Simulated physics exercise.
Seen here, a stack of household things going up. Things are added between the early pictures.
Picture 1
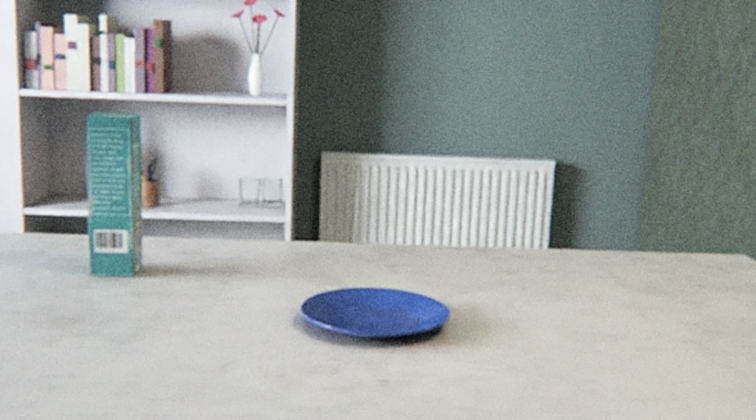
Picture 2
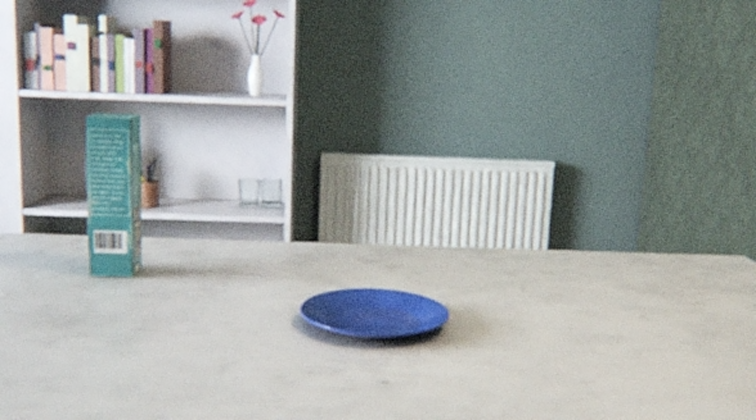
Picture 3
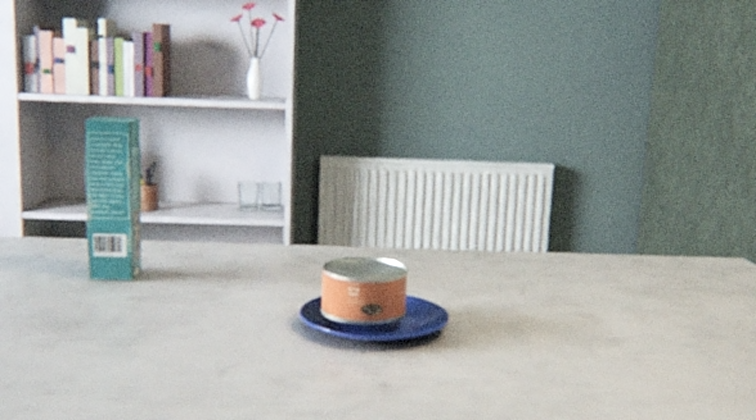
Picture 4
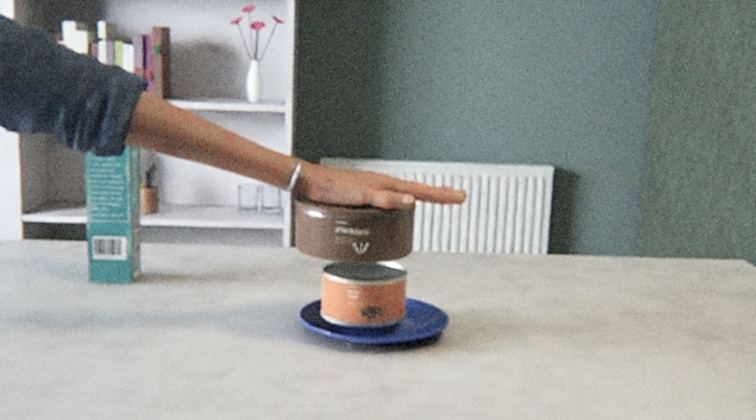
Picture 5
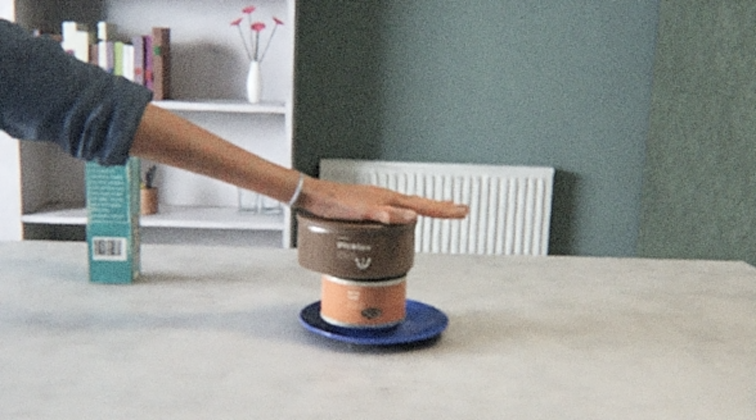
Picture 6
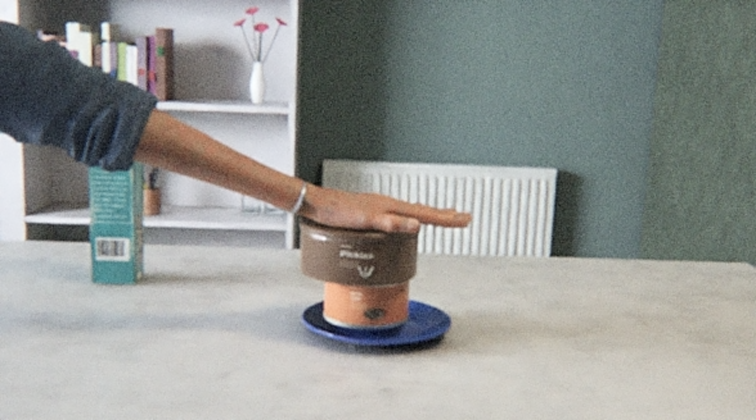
The clip shows a blue plate on a table near a turquoise carton; an orange tub appears on the plate, then a hand reaching in from the left lowers a wider brown tub onto the orange one.
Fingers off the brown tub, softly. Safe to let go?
In the end the pile keeps its balance.
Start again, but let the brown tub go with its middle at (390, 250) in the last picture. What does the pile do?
Then it keeps its balance.
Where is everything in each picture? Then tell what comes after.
The last thing is not in view yet; turquoise carton (116, 194), in the first picture.
The last thing is not in view yet; blue plate (374, 317), in the second picture.
The last thing is not in view yet; orange tub (364, 290), in the third picture.
On its way; brown tub (355, 224); turquoise carton (114, 201), in the fourth picture.
On its way; brown tub (357, 239), in the fifth picture.
In place under the hand; brown tub (360, 247); orange tub (367, 294), in the sixth picture.
Then, 1.00 s past the last view, nothing moves.
Then, 2.10 s past the last view, things are still on the move.
Finally, all 4 still in place. Final places as the last picture's camera would see them, brown tub near (359, 248). The pile stays up.
